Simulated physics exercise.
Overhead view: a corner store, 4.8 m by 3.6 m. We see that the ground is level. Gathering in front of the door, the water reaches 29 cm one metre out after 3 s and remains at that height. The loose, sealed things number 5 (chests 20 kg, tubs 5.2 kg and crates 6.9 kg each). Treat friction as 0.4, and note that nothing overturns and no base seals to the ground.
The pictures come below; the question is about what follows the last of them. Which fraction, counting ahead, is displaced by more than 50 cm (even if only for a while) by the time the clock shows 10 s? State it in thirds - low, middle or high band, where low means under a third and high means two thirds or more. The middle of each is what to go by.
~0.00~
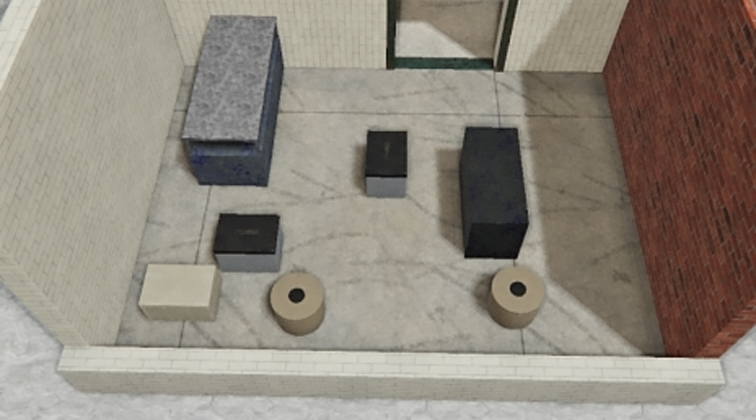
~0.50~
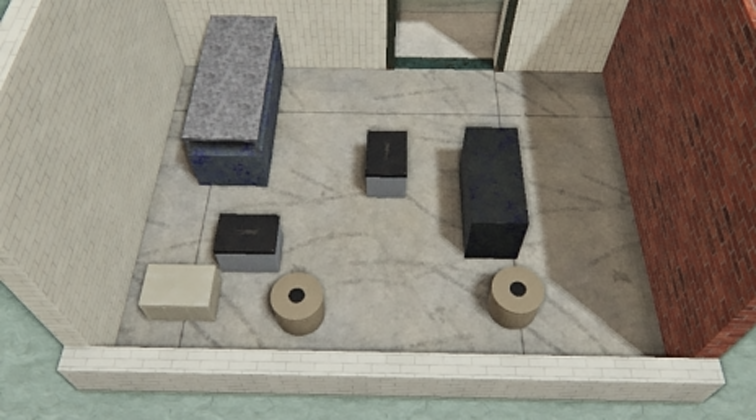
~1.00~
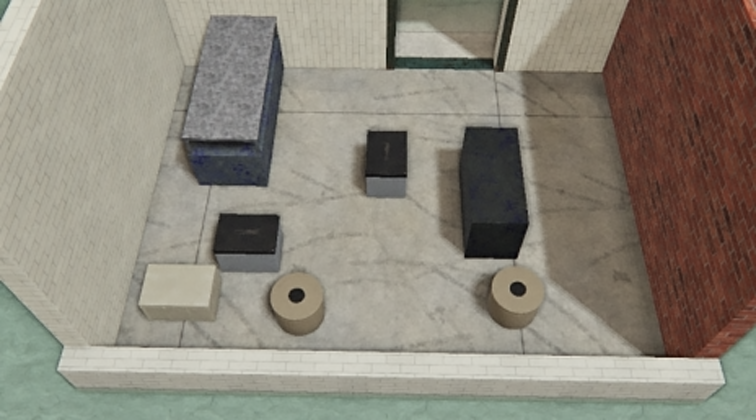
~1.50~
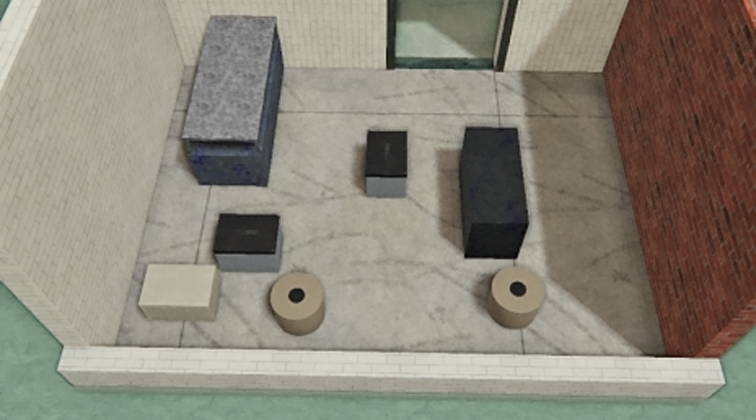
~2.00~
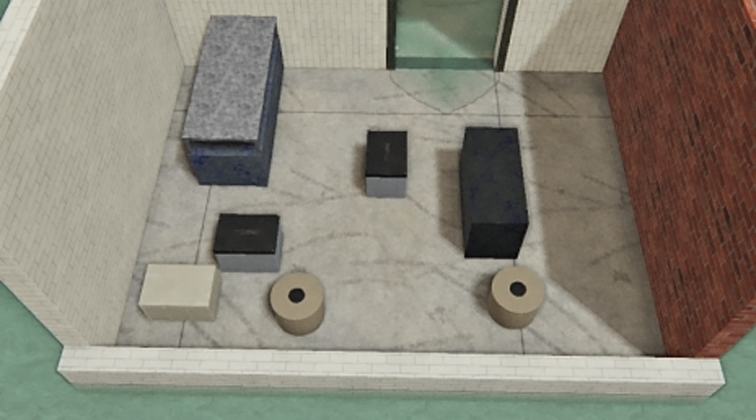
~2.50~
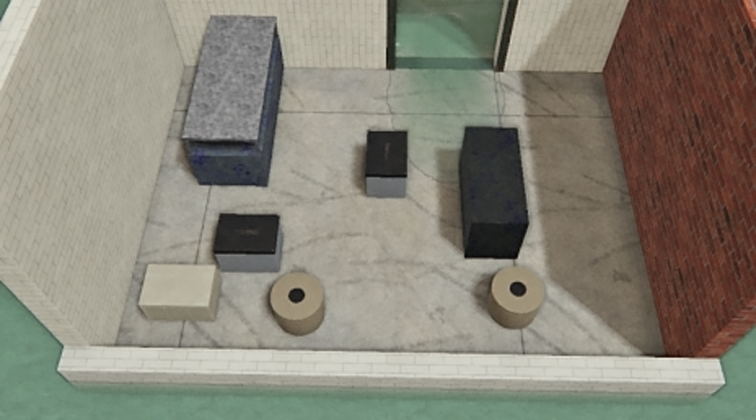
High band.
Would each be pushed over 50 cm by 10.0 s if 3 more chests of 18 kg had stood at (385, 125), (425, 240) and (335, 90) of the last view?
Taking them in the given order: Greater, then greater, then smaller.
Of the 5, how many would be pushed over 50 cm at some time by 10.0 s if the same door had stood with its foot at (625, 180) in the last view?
In that case 4 of them.
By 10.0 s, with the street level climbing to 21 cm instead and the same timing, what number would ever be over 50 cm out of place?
Then it comes to 2.
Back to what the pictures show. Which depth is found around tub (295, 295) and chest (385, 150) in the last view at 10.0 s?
First roughly 21 cm, second roughly 21 cm.
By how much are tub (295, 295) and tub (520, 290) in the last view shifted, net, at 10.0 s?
Net displacement, in order: 140 cm; 120 cm.
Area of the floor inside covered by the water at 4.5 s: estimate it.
Close to 10.5 m2, I'd say.
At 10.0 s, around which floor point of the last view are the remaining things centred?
Near (226, 258).
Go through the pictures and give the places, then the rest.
The first frame shows a chest at (387, 152), on the bottom; a tub at (297, 296) rests on the ground; 0.0 m2 under water; 0 of 5 have shifted.
The second frame shows a chest at (387, 152), on the bottom; a tub at (297, 296), on the bottom; water covers 0.0 m2; 0 of 5 have shifted.
The third frame shows a chest at (387, 152) rests on the ground; a tub at (297, 296) rests on the ground; water covers 0.0 m2; 0 of 5 have shifted.
The fourth frame shows a chest at (387, 152), on the bottom; a tub at (297, 296), on the bottom; water covers 0.0 m2; 0 of 5 have shifted.
The fifth frame shows a chest at (387, 152) rests on the ground; a tub at (297, 296) rests on the ground; 0.5 m2 under water; 0 of 5 have shifted.
The sixth frame shows a chest at (387, 152), on the bottom; a tub at (297, 296) rests on the ground; 1.6 m2 under water; 0 of 5 have shifted.
After 3.5 s 0 of 5 are over 50 cm from their spots; 0 afloat.
After 4.5 s 1 of 5 are over 50 cm from their spots; 0 afloat.
After 7.0 s 4 of 5 are over 50 cm from their spots; 5 afloat.
After 10.0 s 5 of 5 are over 50 cm from their spots, and 5 have been at some point; 5 afloat.
